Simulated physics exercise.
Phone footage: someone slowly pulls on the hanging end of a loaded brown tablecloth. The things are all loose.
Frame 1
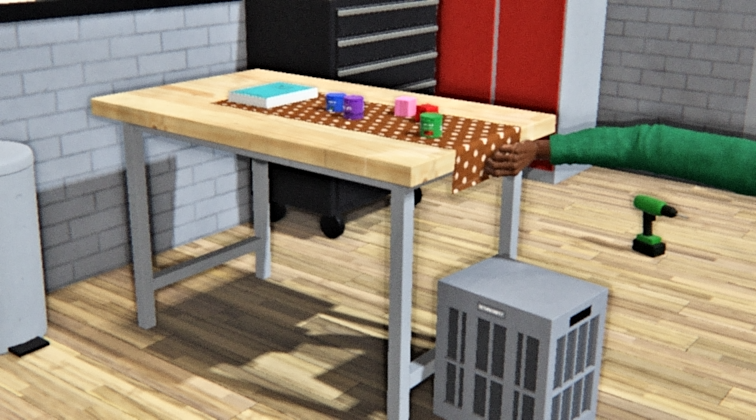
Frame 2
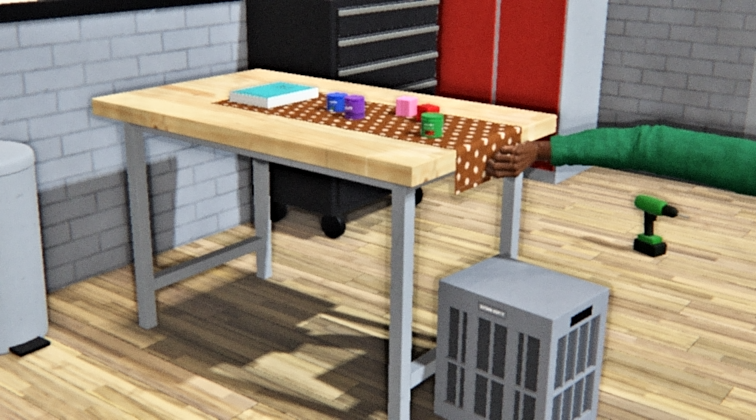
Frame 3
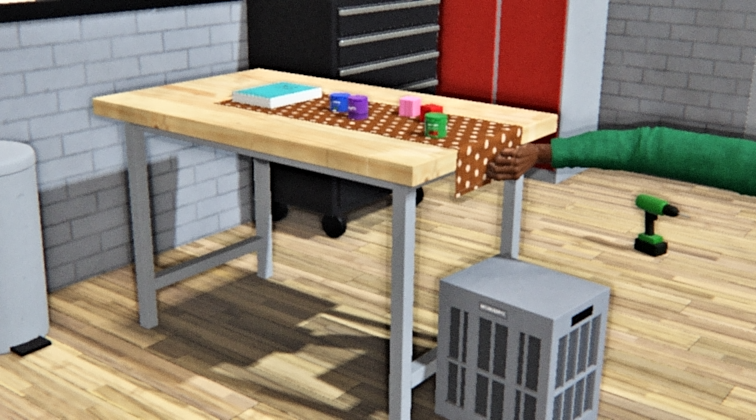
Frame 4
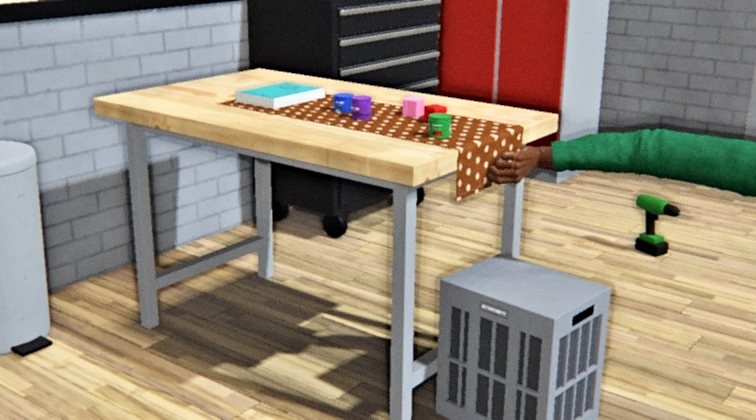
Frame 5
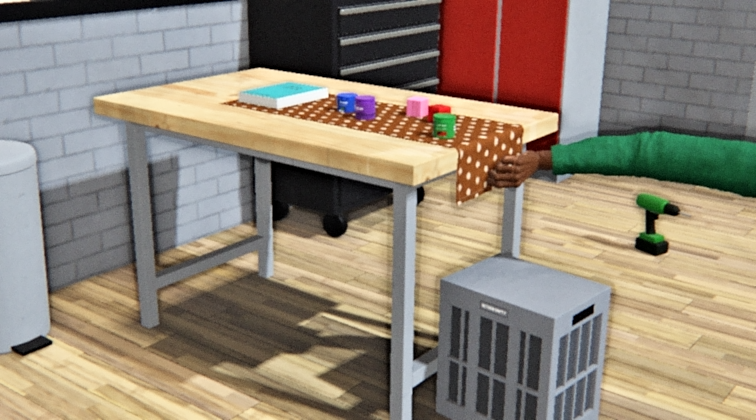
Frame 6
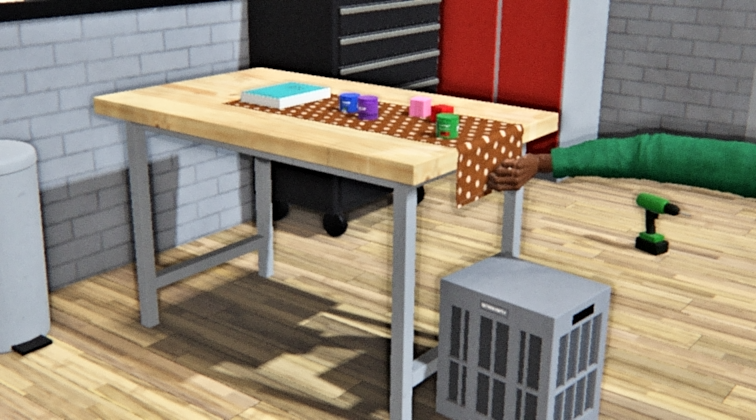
A hand slowly pulls the brown spotted cloth down, and the objects on it shift right.
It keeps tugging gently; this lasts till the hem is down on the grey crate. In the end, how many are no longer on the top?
Off the top: Two.
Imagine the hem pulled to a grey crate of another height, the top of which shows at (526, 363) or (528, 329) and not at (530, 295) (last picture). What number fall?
Then 4 and 3.
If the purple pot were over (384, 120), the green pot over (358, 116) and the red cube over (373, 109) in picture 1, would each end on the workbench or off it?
The purple pot will stay where it is, the green pot will stay where it is, and the red cube will stay where it is.
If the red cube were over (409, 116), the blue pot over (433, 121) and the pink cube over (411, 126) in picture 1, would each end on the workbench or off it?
The red cube ends up still aboard, the blue pot ends up knocked off, the pink cube ends up knocked off.
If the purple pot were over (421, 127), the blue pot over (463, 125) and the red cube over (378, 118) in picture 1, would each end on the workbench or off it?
Purple pot - leaves the top, blue pot - leaves the top, red cube - stays aboard.
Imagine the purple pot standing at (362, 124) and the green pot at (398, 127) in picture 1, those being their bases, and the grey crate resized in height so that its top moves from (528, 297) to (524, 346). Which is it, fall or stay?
Observed: Purple pot departs; green pot departs.
Soon after, hem near (489, 238); green pot gone.
Then, hem on the crate; green pot and red cube gone.
At rest, hem on the crate; green pot and red cube gone. The count of fallen things is two.
